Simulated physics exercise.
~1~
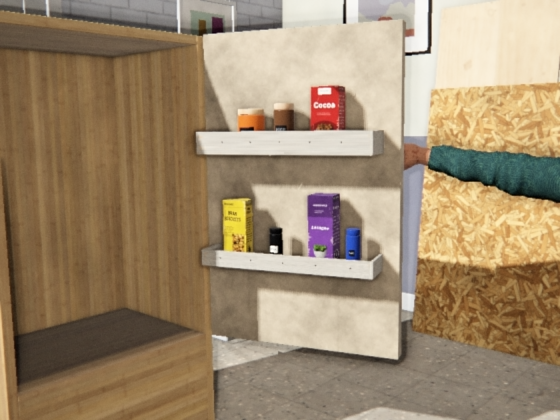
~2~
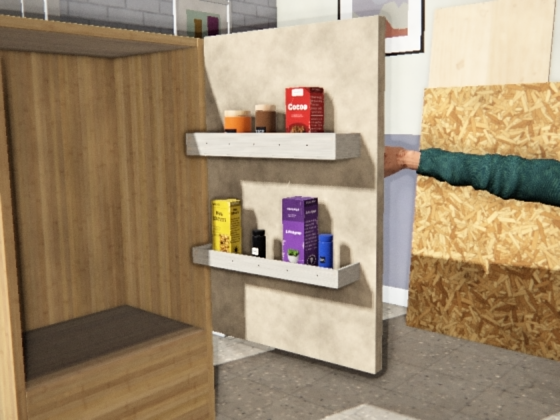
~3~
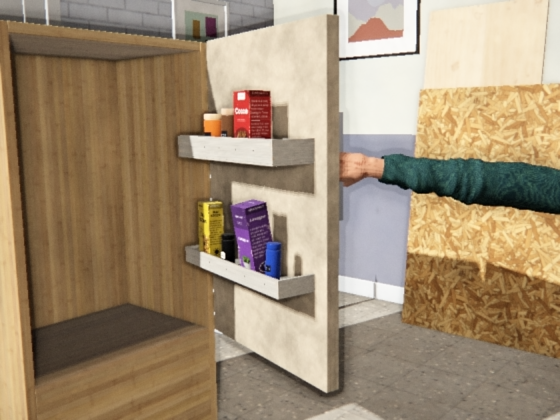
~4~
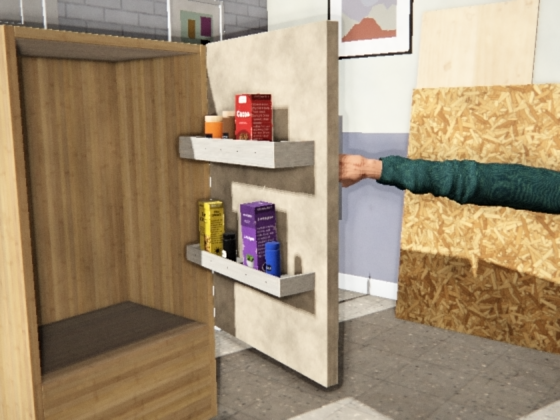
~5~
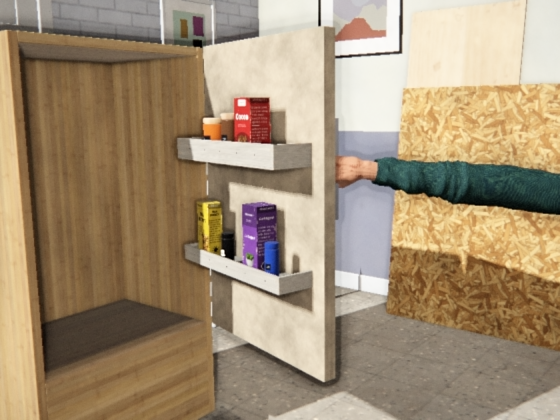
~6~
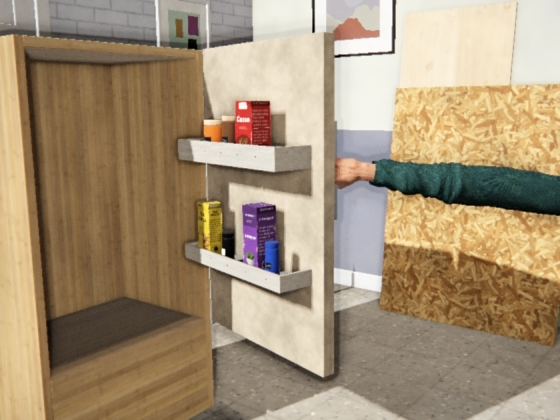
A hand swings a racked cupboard door and stops it, and the purple carton tips, then settles upright.
